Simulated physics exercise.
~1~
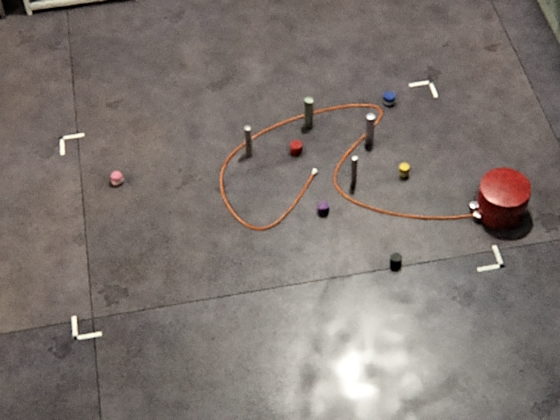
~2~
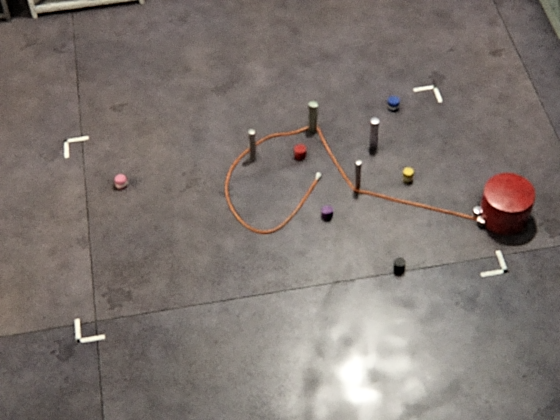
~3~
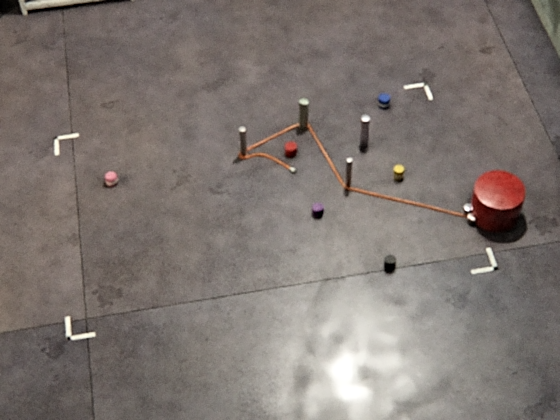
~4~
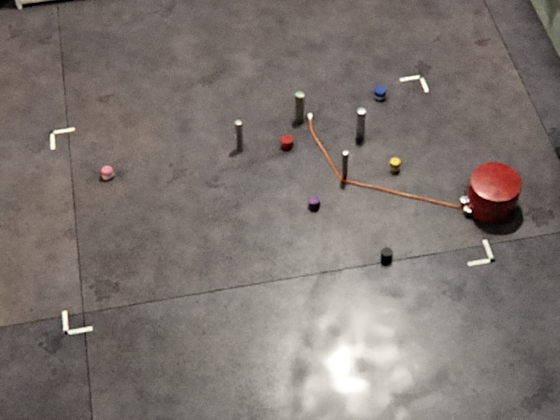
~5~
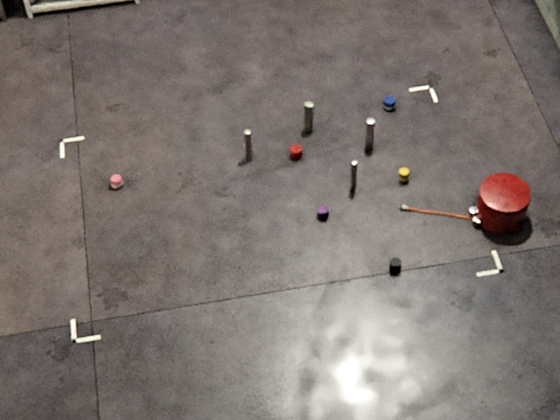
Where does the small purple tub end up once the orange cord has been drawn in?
It ends up where it started, on the floor just below and to the left of the nearest post. The cord draws away toward the reel without shifting it.
